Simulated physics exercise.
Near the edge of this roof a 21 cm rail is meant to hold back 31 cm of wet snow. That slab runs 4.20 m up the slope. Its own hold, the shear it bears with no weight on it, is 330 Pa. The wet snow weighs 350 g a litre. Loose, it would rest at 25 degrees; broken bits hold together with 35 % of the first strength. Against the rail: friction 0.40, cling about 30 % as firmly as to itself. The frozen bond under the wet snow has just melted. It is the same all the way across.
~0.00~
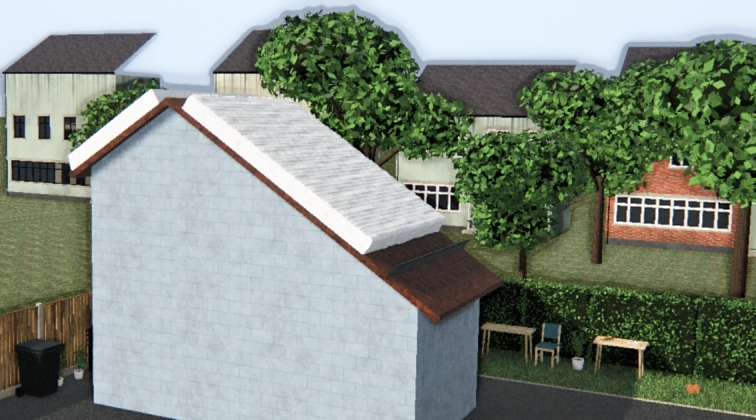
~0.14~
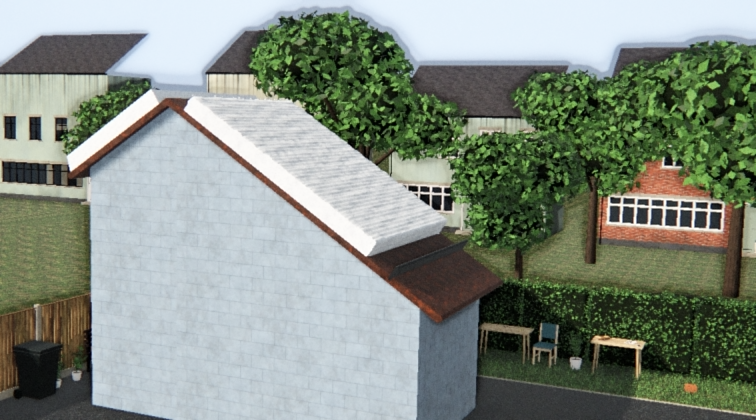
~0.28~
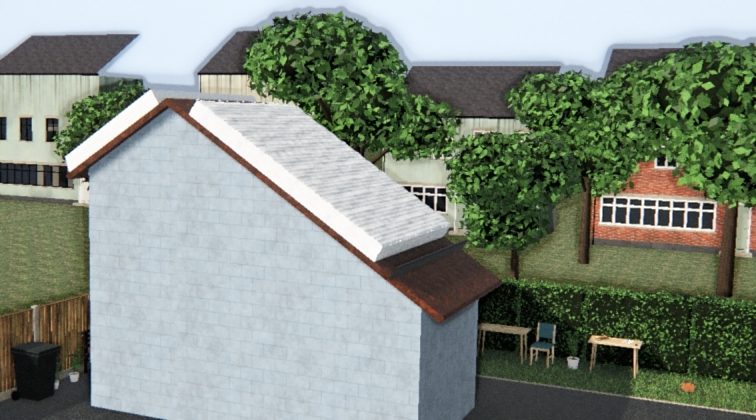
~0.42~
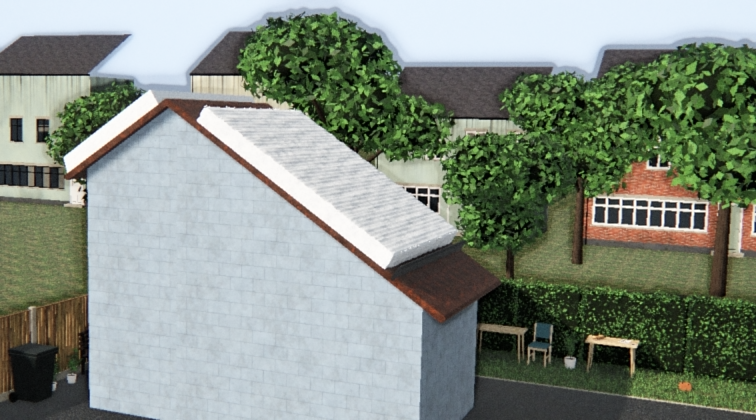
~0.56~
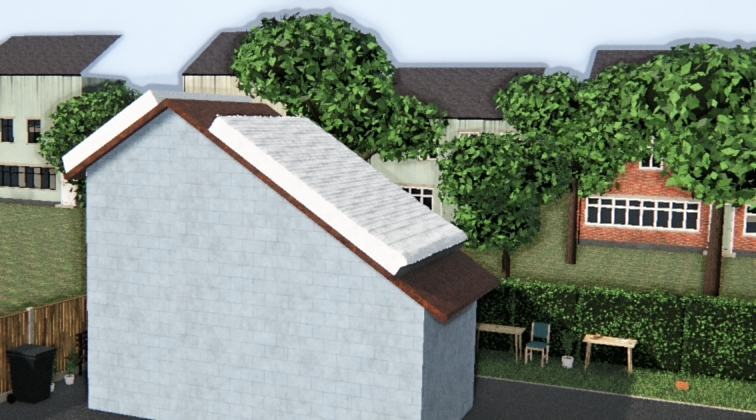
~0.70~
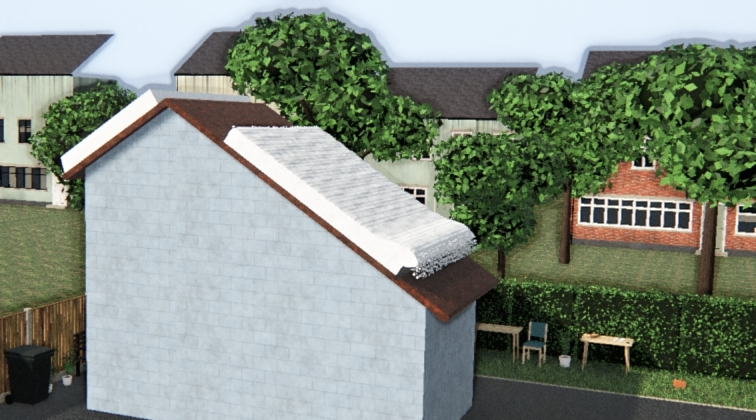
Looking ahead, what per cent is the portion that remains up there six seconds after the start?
Expect roughly 19 %.
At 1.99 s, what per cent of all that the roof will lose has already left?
About 80 %.
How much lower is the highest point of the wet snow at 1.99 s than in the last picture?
Roughly 1.7 m.
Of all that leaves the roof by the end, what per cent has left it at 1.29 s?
About 20 %.
After 1.29 s, 81 % of the snow is on the roof.
After 1.99 s, 33 % of the snow is on the roof.
After 2.70 s, 20 % of the snow is on the roof.
After 3.40 s, 19 % of the snow is on the roof.
After 6.00 s, 19 % of the snow is on the roof.
